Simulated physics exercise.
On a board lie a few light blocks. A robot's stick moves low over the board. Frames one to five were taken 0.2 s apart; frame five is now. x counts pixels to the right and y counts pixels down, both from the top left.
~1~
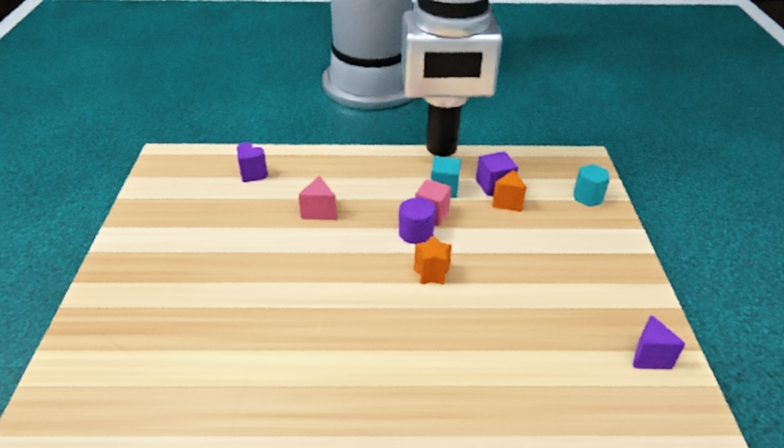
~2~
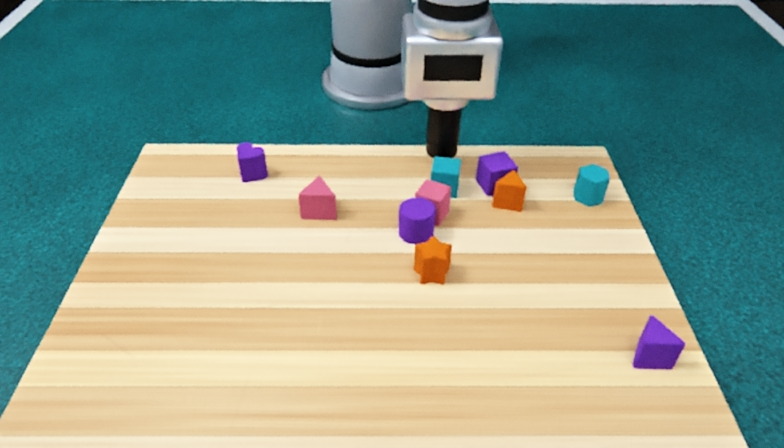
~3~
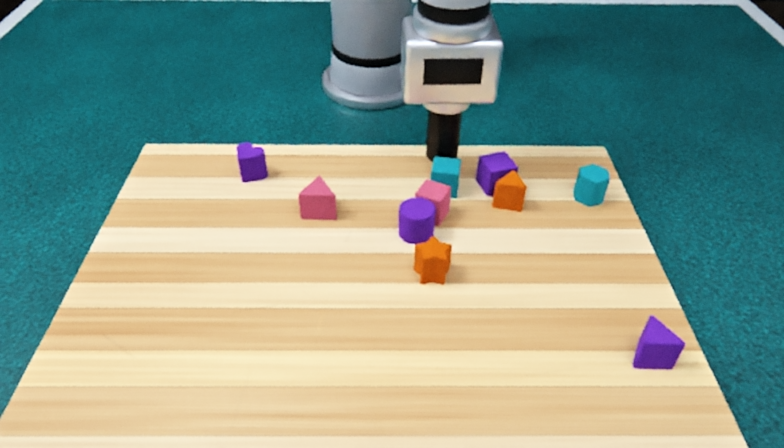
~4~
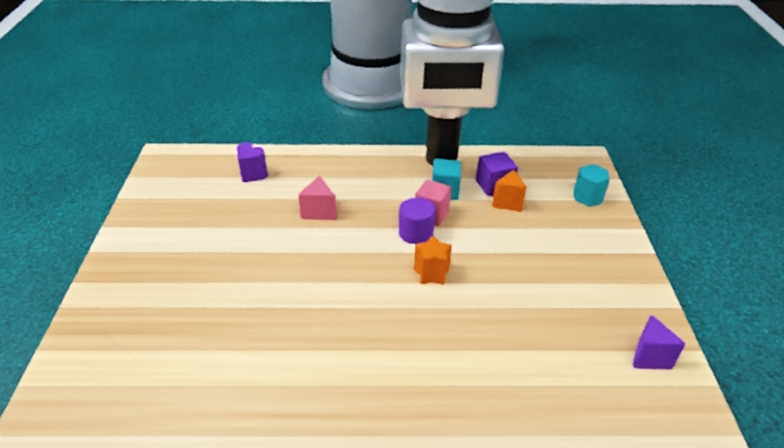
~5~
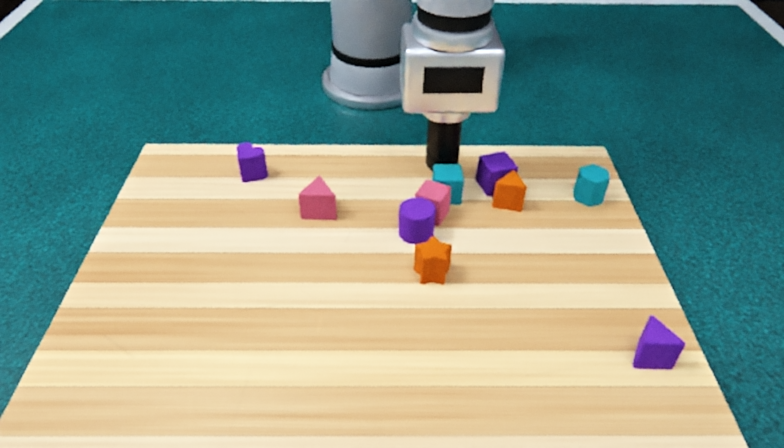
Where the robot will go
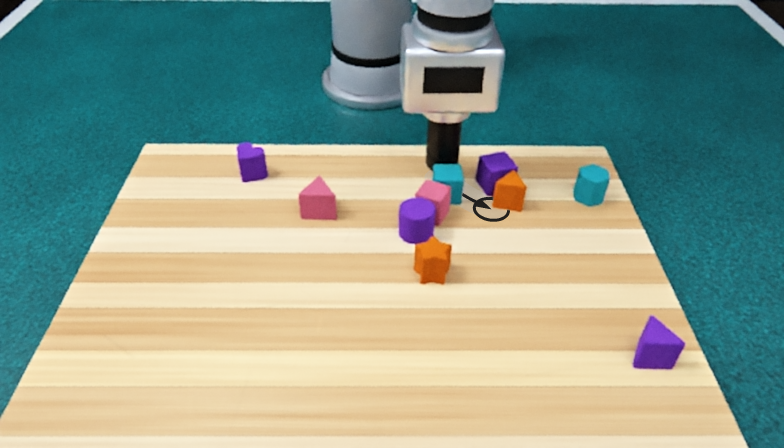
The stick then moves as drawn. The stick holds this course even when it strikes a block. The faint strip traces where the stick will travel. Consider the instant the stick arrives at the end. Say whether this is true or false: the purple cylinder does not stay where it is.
The statement is true.
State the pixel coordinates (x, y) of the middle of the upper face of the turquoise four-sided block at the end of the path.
Just about (467, 196).
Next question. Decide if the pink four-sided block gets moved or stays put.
That one moves away.
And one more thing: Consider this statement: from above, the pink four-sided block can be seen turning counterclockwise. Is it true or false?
False - the claim does not hold.
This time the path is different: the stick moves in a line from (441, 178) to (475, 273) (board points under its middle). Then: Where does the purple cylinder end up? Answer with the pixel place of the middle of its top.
About (400, 224).
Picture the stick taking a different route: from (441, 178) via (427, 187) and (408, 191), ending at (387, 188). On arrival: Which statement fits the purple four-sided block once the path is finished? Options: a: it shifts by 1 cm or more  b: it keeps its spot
b - it keeps its spot.
The line goes from (441, 178) by way of (463, 195) to (491, 209).
The first path, step by step. Halfway along, stick at (464, 182); purple cylinder at (411, 215); pink four-sided block at (434, 200), turned 25° clockwise; turquoise four-sided block at (463, 191), turned 35° clockwise.
At the end, stick at (493, 196); purple cylinder at (410, 215); pink four-sided block at (435, 201), turned 30° clockwise; turquoise four-sided block at (467, 196), turned 50° clockwise; orange triangular block at (522, 181), turned 40° anticlockwise.
